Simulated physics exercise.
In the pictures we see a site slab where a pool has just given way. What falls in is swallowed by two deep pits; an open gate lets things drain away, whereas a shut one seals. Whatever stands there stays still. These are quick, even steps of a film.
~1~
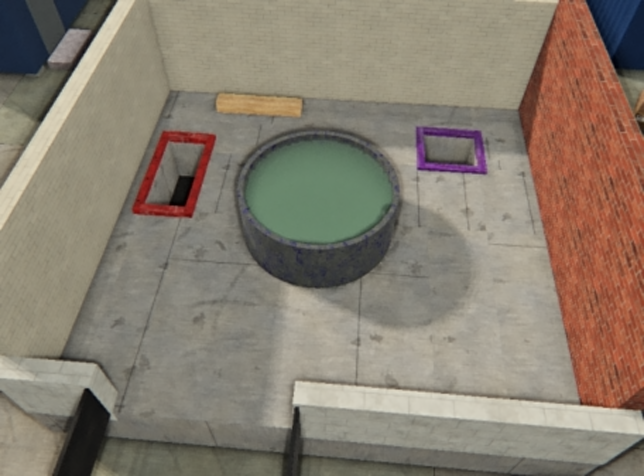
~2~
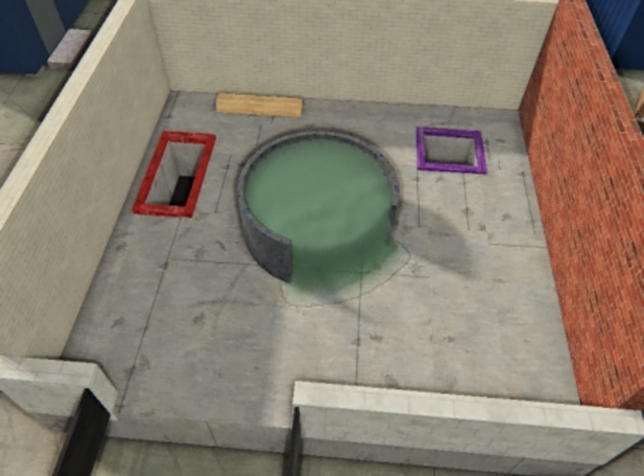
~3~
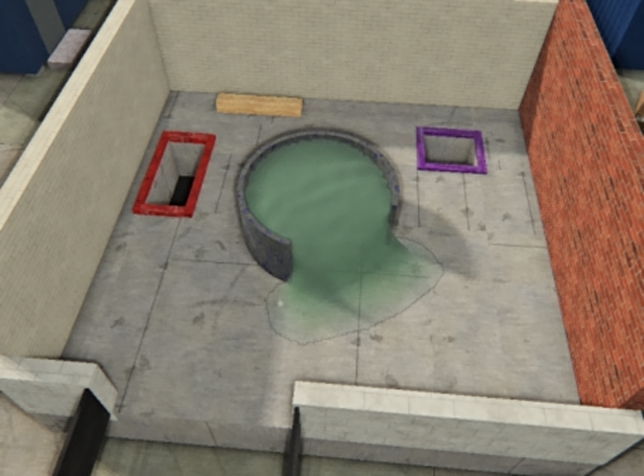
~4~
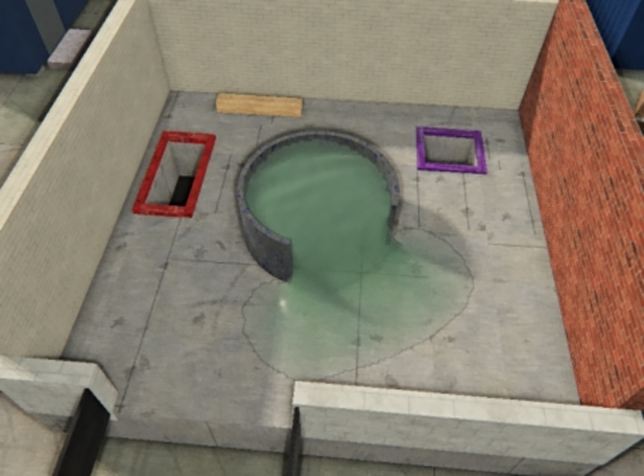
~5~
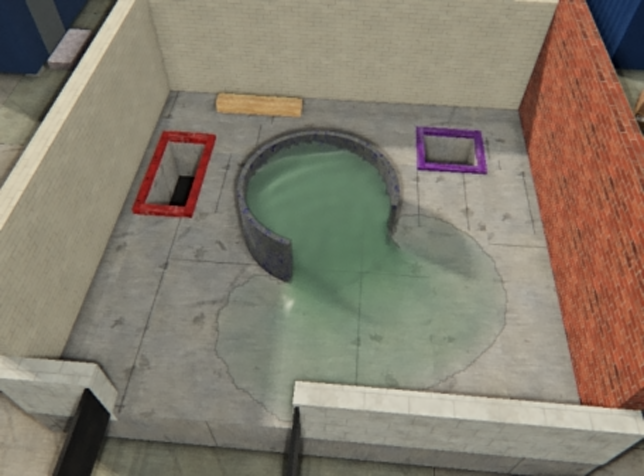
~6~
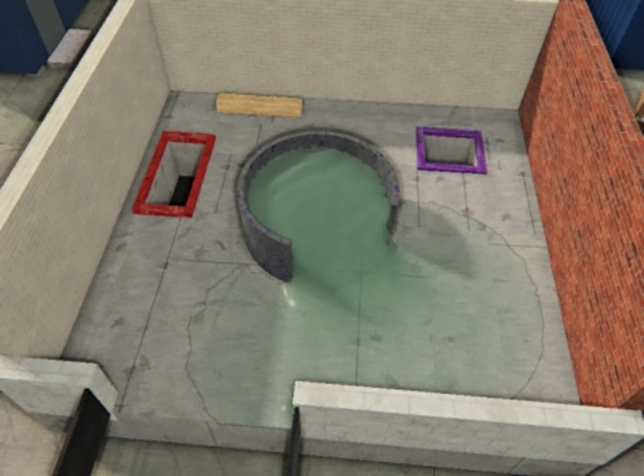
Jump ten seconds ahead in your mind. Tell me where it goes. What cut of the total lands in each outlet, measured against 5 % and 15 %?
My prediction: Gate: Beyond fifteen per cent. Red pit: Short of five per cent. Purple pit: Inside five to fifteen per cent.
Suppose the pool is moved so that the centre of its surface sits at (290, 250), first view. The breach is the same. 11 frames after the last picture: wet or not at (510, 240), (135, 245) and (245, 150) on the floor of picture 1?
Spot 1 wetted, spot 2 unwetted, and spot 3 unwetted.
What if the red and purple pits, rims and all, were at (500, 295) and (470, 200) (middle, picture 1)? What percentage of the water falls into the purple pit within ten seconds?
Share for purple, in per cent: 2.
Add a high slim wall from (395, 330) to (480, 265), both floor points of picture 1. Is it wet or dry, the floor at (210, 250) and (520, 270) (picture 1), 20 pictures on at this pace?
As listed: Clear, under water.
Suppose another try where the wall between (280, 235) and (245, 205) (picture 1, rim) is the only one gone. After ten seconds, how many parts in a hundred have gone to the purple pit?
Roughly 0 per cent goes to the purple pit.
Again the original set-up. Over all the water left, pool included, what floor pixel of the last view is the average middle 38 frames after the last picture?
Roughly (371, 247).
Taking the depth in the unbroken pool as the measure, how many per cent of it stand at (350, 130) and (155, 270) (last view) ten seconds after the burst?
Respectively about 6 and 8 per cent.
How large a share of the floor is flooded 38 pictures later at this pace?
Estimated share: Around 85 %.
A moment on, water covers 30 % of the floor; the gate 3 %, the red pit 0 %, the purple pit 0 %.
Next, water covers 30 % of the floor; the gate 7 %, the red pit 0 %, the purple pit 0 %.
Then, water covers 55 % of the floor; the gate 12 %, the red pit 0 %, the purple pit 2 %.
Later, water covers 85 % of the floor; the gate 17 %, the red pit 0 %, the purple pit 8 %.
In the end, water covers 95 % of the floor; the gate 23 %, the red pit 0 %, the purple pit 10 %.
